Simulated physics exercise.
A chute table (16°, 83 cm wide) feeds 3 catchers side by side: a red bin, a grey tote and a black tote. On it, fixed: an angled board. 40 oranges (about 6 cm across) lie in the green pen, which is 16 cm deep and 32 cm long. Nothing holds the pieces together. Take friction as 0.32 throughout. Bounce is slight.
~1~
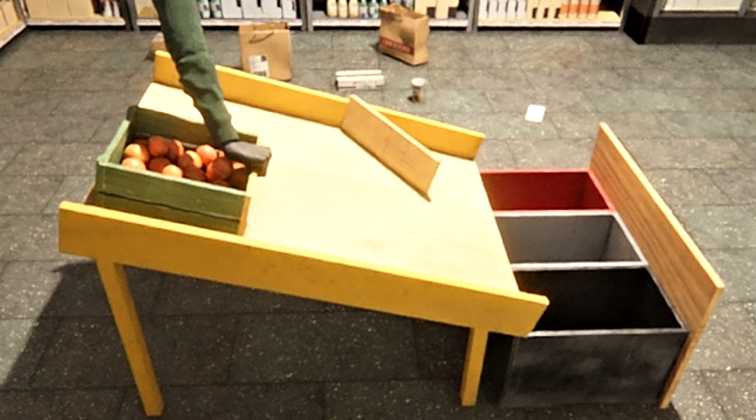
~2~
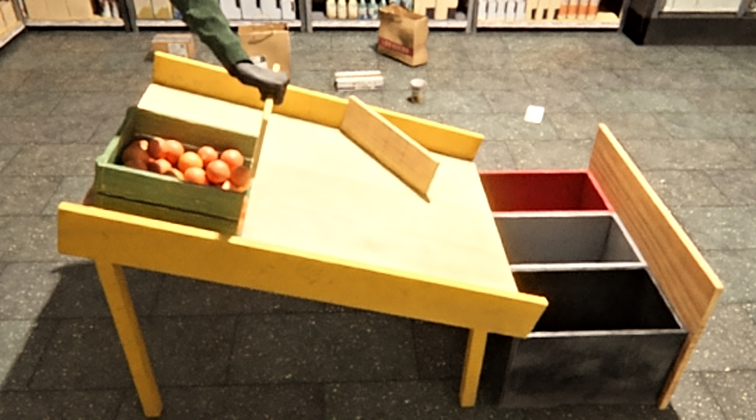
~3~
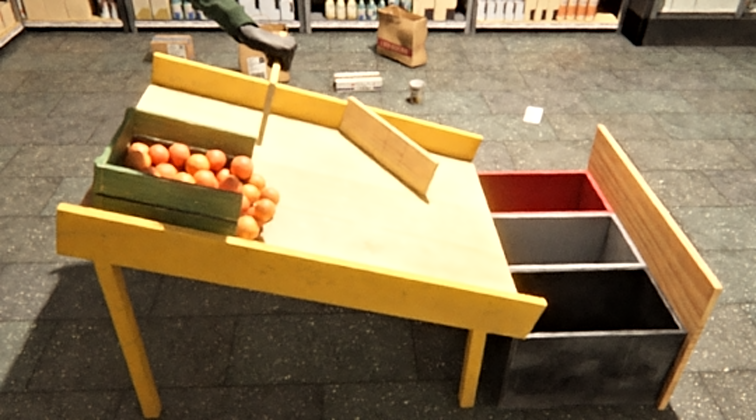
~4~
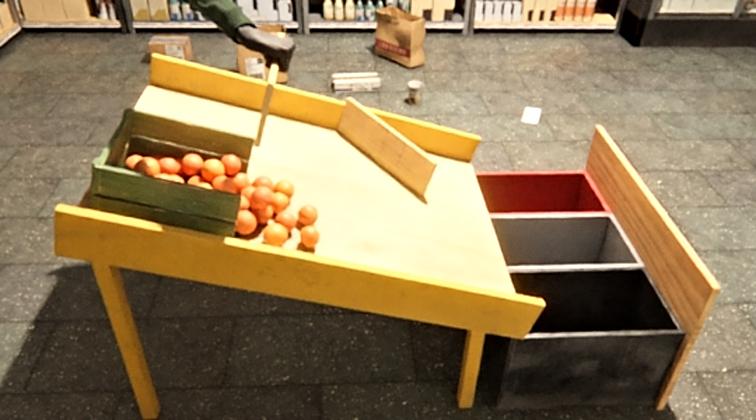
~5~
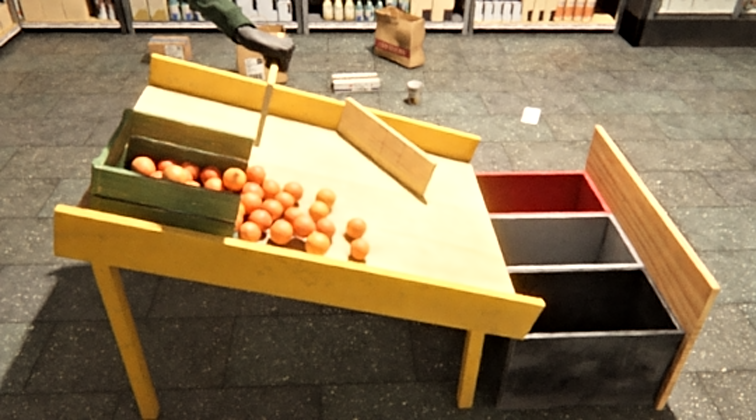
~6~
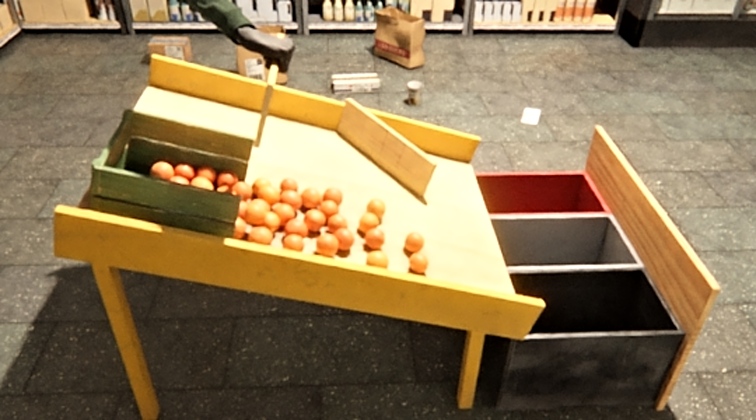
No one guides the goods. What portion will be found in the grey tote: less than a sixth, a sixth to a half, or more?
In the end a sixth to a half of them are in the grey tote.
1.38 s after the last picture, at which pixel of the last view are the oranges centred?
Around (598, 348).
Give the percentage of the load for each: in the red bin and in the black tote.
Roughly 0 and 60 per cent.
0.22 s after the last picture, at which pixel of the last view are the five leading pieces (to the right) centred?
At about (495, 265).
Then, 0.22 s after the last picture, 8 still in the green pen, 30 on the slope and 2 in the air.
Then, 0.50 s after the last picture, 3 in the grey tote, 5 in the black tote, 26 on the slope and 6 in the air.
Then, 0.88 s after the last picture, 10 in the grey tote, 18 in the black tote, 6 on the slope and 6 in the air.
When it is over (1.38 s after the last picture), 15 in the grey tote and 25 in the black tote. Asked share, 15 of 40, 38 per cent.
